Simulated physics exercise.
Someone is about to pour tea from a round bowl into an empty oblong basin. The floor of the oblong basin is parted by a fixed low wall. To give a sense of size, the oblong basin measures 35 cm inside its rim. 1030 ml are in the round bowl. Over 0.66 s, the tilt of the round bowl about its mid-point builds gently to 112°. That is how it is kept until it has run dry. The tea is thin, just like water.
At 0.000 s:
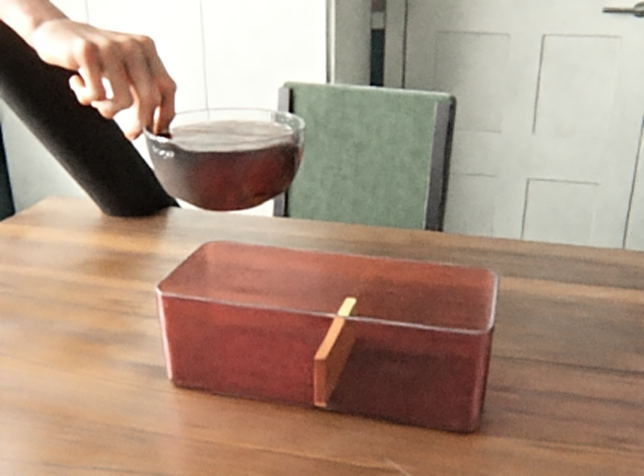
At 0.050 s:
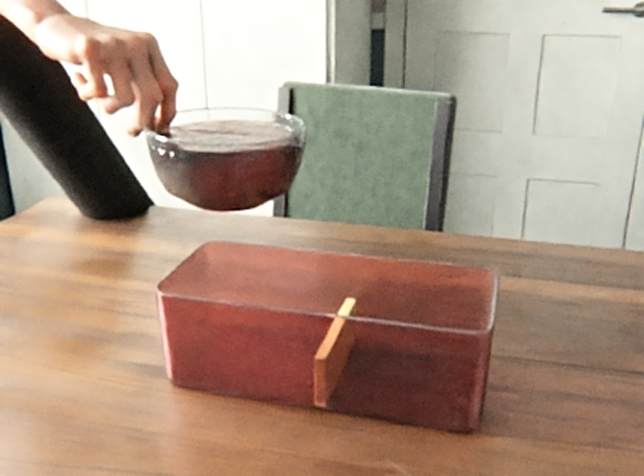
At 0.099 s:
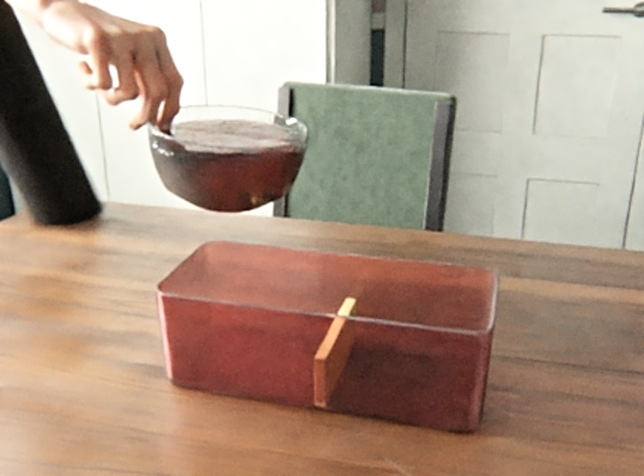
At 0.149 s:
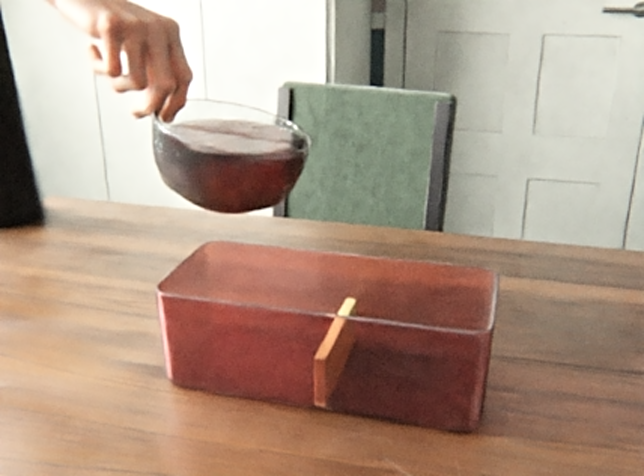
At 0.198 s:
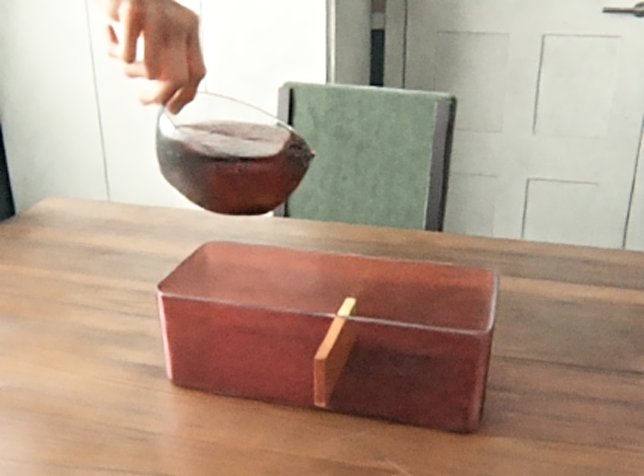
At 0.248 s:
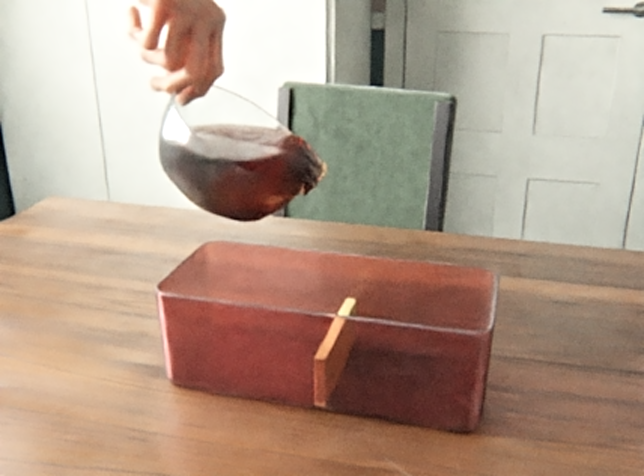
A hand tilting a round glass bowl of dark tea rightward above an oblong basin, the liquid reaching over its right rim.
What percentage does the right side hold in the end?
About 51 per cent.
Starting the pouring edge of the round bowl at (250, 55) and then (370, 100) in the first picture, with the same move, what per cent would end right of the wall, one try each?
Try 1: 25 %; try 2: 75 %.
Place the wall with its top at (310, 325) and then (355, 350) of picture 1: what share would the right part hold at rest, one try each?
First 75, then 40 per cent.
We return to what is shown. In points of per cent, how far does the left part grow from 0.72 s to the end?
Roughly 3 in a hundred.
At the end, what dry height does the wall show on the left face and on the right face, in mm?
Left roughly 40 mm; right roughly 36 mm.
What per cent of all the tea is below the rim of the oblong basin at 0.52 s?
Close to 58 in a hundred.
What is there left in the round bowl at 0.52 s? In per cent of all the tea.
Roughly 14 %.
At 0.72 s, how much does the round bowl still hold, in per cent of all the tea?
Around 0 in a hundred is still there.
Then, 0.52 s in, the tilt is 100° and 13 per cent is still to pour, 11 is left of the wall and 46 right of it.
Then, 0.72 s in, the tilt is 112° and 0 per cent is still to pour, 41 is left of the wall and 44 right of it.
Then, 0.93 s in, the tilt is 112° and 0 per cent is still to pour, 44 is left of the wall and 51 right of it.
Then, 1.16 s in, the tilt is 112° and 0 per cent is still to pour, 45 is left of the wall and 51 right of it.
Finally, 45 per cent lies left of the wall, 51 right of it and 4 outside.
